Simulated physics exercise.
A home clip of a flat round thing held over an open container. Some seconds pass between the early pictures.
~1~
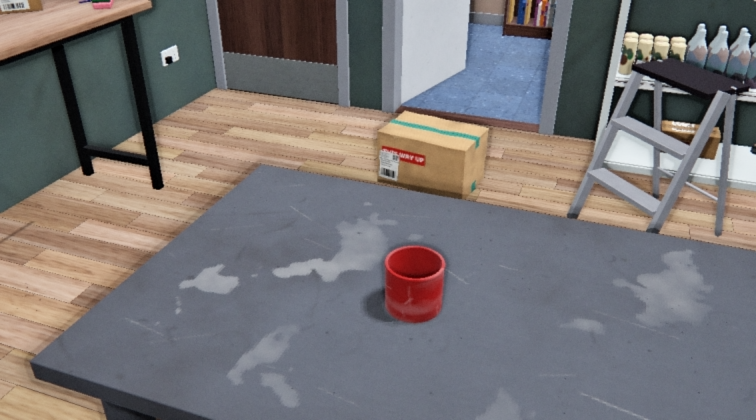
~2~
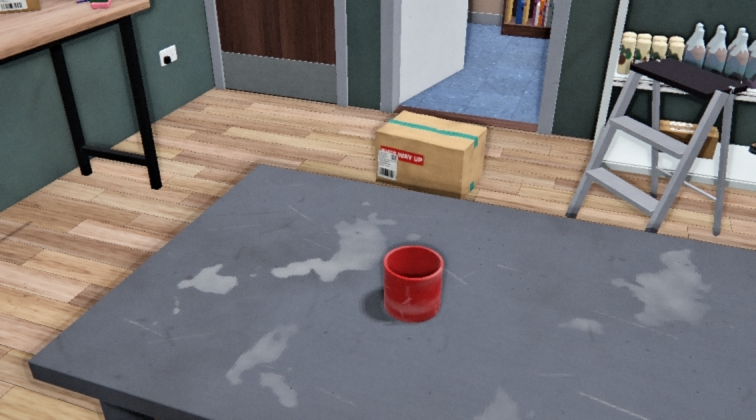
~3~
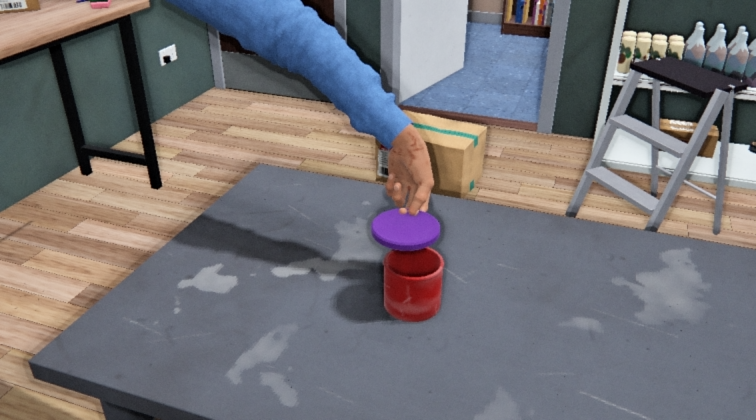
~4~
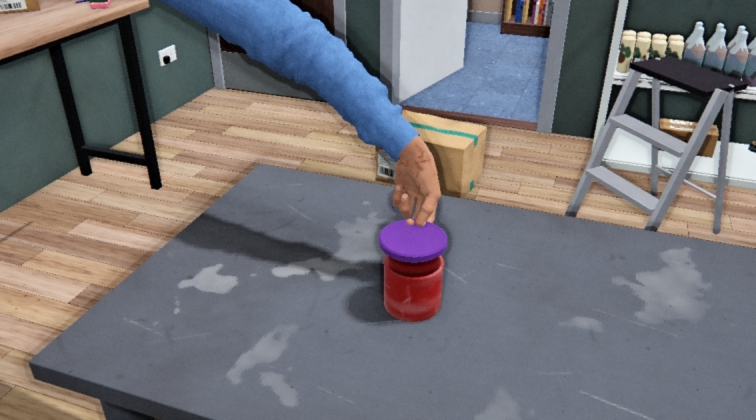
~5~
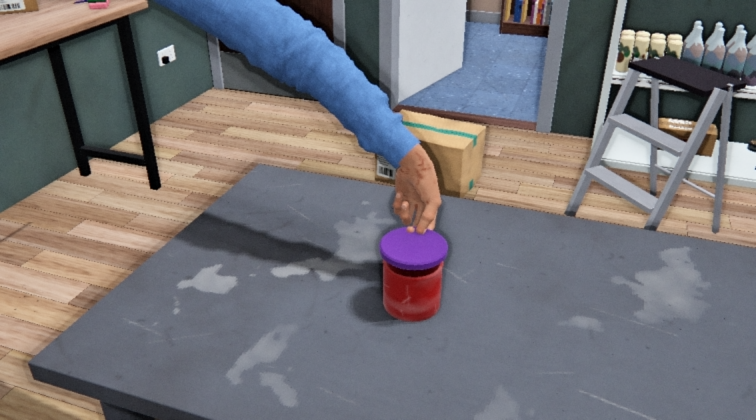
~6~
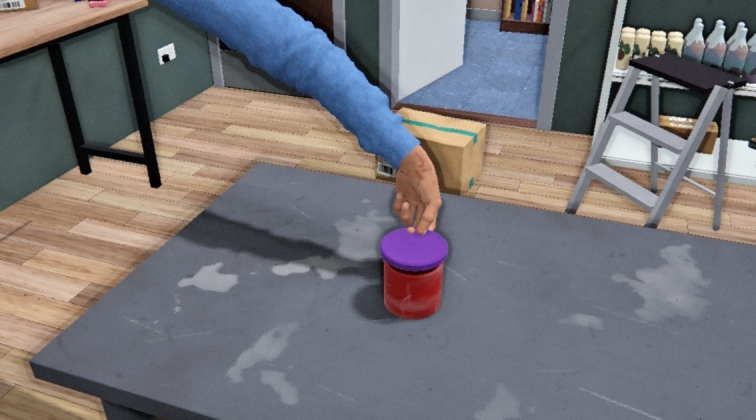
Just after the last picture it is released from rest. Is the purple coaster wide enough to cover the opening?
In the end the purple coaster covers the opening.
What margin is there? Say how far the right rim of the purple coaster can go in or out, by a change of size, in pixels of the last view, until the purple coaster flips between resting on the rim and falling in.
About 8 pixels left.
Then, 0.10 s after the last picture, purple coaster moving near (414, 256).
Then, 0.22 s after the last picture, purple coaster sitting on the rim near (414, 255).
At rest, the purple coaster works as a lid, near (414, 255).
